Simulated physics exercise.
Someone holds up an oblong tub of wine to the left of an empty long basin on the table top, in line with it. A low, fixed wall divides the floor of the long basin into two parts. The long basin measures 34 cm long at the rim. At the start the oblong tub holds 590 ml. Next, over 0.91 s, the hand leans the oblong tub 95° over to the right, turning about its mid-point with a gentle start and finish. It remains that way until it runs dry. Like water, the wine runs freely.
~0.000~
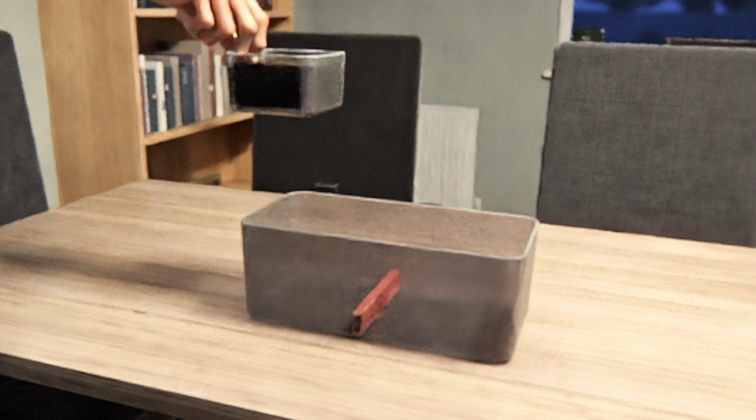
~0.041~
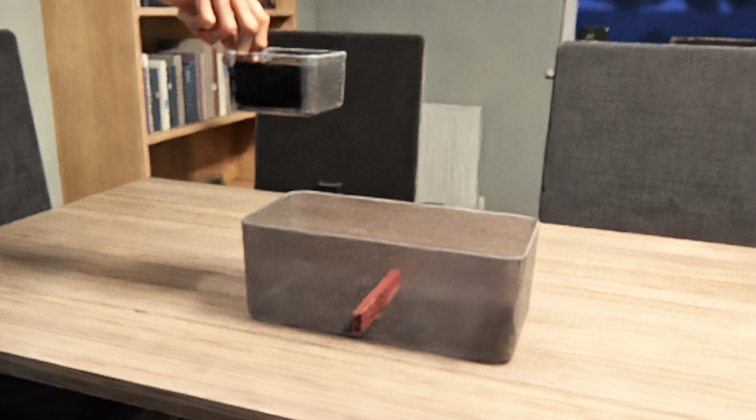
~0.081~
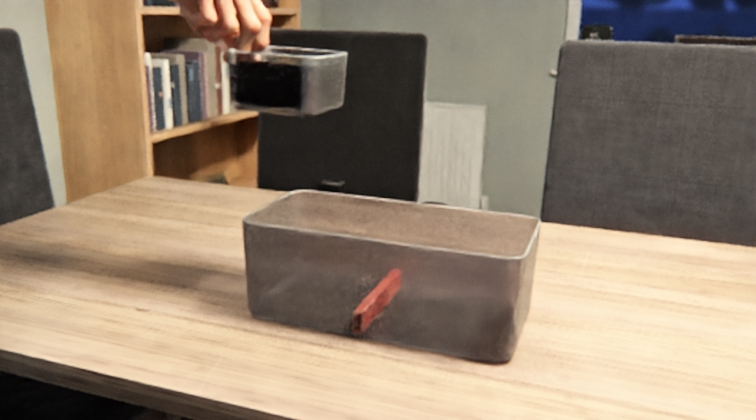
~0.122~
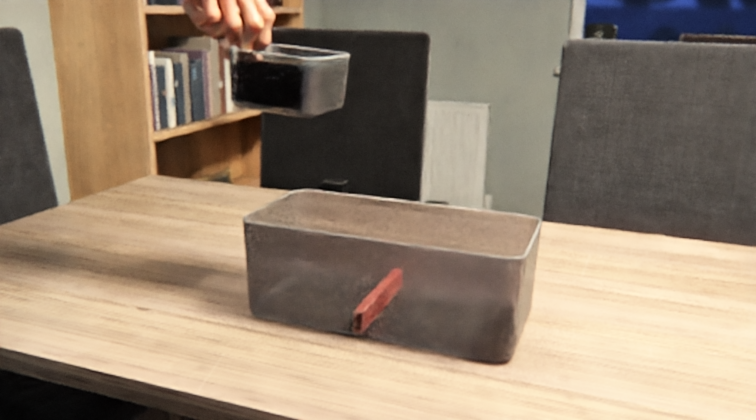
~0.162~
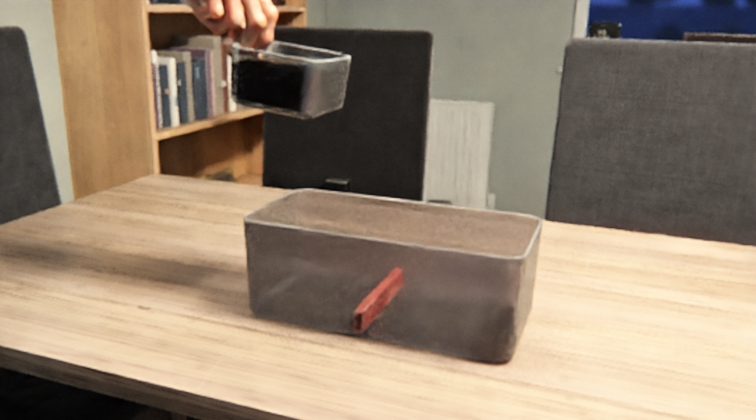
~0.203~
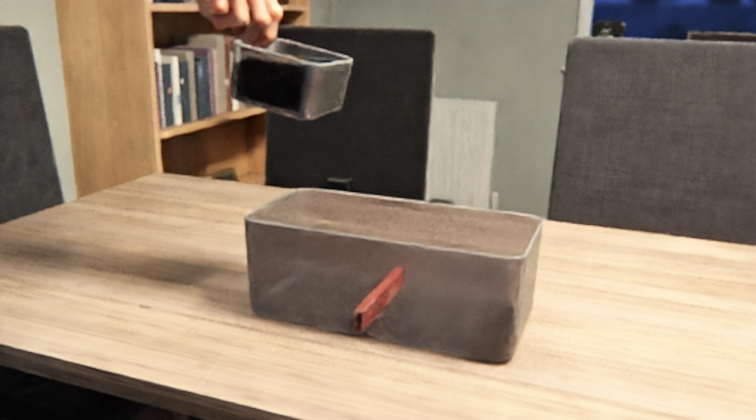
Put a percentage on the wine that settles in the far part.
Roughly 68 per cent ends up there.
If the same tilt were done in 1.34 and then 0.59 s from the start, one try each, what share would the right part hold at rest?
Try 1: 65 %; try 2: 65 %.
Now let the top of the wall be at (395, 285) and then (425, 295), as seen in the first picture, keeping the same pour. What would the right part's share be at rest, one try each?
Try 1: 45 %; try 2: 10 %.
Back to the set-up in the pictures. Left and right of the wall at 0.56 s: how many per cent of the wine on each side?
Near 3 on the left, 5 on the right.
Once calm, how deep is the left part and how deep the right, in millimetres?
I'd expect close to 8 mm on the left and close to 14 mm on the right.
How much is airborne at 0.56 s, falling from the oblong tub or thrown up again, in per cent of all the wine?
I'd put it at about 36 percent.
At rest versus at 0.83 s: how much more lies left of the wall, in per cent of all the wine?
That works out to roughly 20 per cent of the whole.
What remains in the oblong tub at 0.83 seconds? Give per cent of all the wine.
14 %.
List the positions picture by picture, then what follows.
In the first frame, tilt 0°; pouring edge (331, 57); surface from (249, 62) to (332, 66); the long basin's rim runs from (268, 207) to (532, 239); the wall's top is at (378, 291).
In the second frame, tilt 0°; pouring edge (332, 56); surface from (250, 61) to (332, 65).
In the third frame, tilt 2°; pouring edge (333, 57); surface from (251, 60) to (333, 65).
In the fourth frame, tilt 4°; pouring edge (335, 59); surface from (253, 59) to (335, 65).
In the fifth frame, tilt 7°; pouring edge (336, 61); surface from (254, 58) to (336, 65).
In the sixth frame, tilt 11°; pouring edge (338, 64); surface from (255, 58) to (338, 65).
After 0.56 s the tilt is 65° and 57 per cent is still to pour, 3 is left of the wall and 5 right of it.
After 0.83 s the tilt is 93° and 13 per cent is still to pour, 11 is left of the wall and 63 right of it.
After 1.11 s the tilt is 95° and 3 per cent is still to pour, 27 is left of the wall and 67 right of it.
After 1.41 s the tilt is 95° and 0 per cent is still to pour, 30 is left of the wall and 68 right of it.
In the end 32 per cent lies left of the wall, 68 right of it and 1 outside.
